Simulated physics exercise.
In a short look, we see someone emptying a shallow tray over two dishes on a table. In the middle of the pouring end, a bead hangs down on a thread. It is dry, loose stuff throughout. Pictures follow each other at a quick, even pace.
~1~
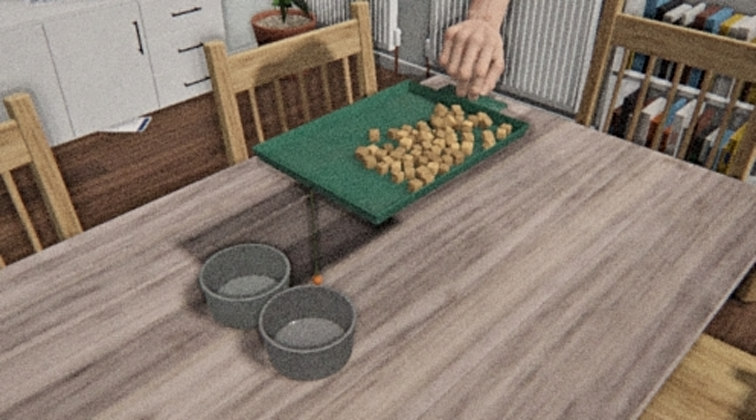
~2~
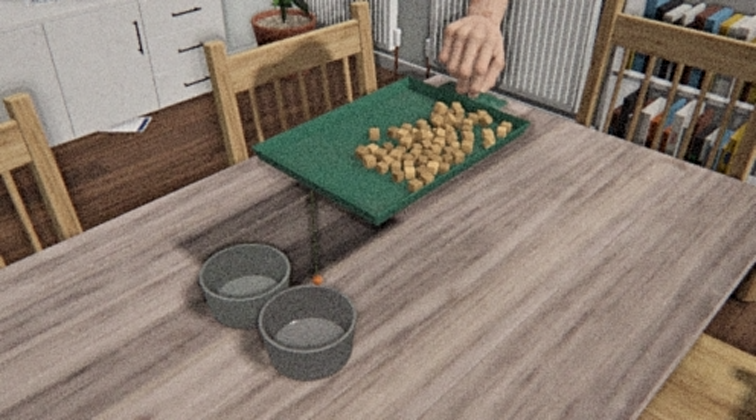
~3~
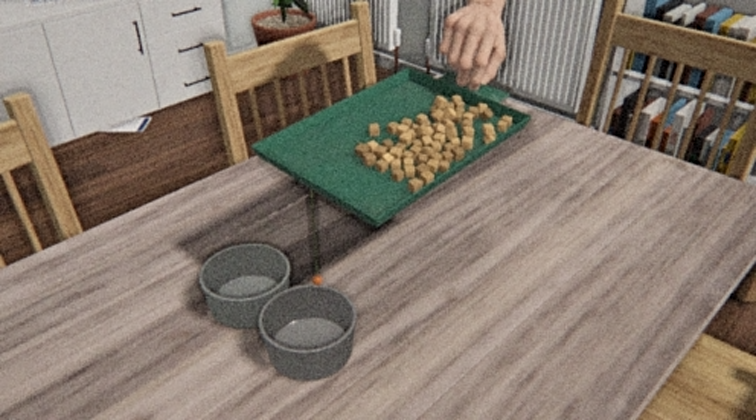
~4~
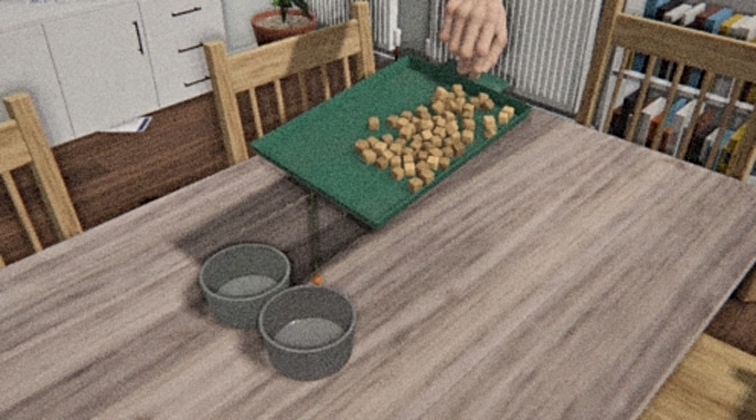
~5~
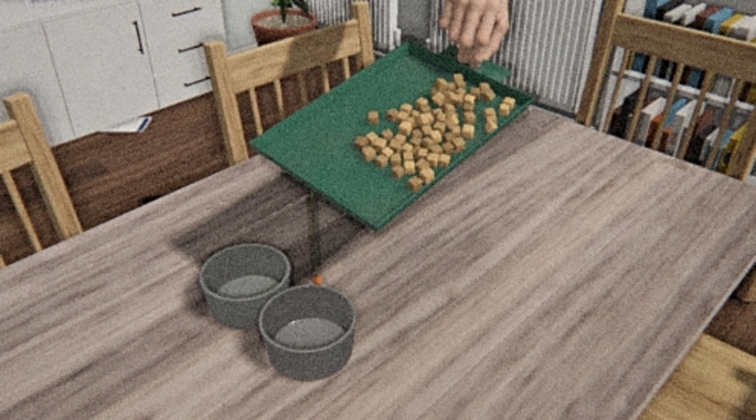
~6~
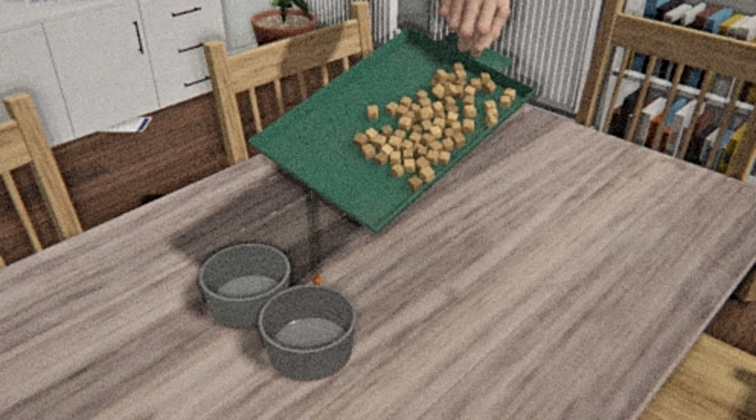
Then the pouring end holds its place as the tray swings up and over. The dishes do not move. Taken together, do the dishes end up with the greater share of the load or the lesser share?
They end up with the lesser share.
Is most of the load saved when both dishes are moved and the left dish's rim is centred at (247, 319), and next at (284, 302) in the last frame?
First place: Short of half; second place: Beyond half.
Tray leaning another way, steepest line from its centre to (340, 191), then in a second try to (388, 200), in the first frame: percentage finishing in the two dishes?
First case: 60 %; second case: 10 %.
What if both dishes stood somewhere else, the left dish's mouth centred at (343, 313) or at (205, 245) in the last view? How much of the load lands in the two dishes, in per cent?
Around 90 and then 0 per cent.
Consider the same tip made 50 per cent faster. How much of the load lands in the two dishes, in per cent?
About 20 %.
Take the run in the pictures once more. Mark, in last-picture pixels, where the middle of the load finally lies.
It settles centred around (379, 380).
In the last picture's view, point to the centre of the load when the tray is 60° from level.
The load is centred near (381, 189).
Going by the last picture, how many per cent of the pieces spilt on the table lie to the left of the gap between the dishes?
0 in a hundred, roughly.
Soon after the last picture, tray tipped steeply; most on the tray; a stray few in the right dish; a stray few outside both; a small part in the air.
A little later, tray tipped right over; a small part on the tray; a small part in the right dish; about half outside both; about a quarter in the air.
Later still, tray tipped past a quarter turn; about a quarter in the right dish; most outside both.
At rest, tray tipped past a quarter turn; about a quarter in the right dish; none in the left dish; most outside both.
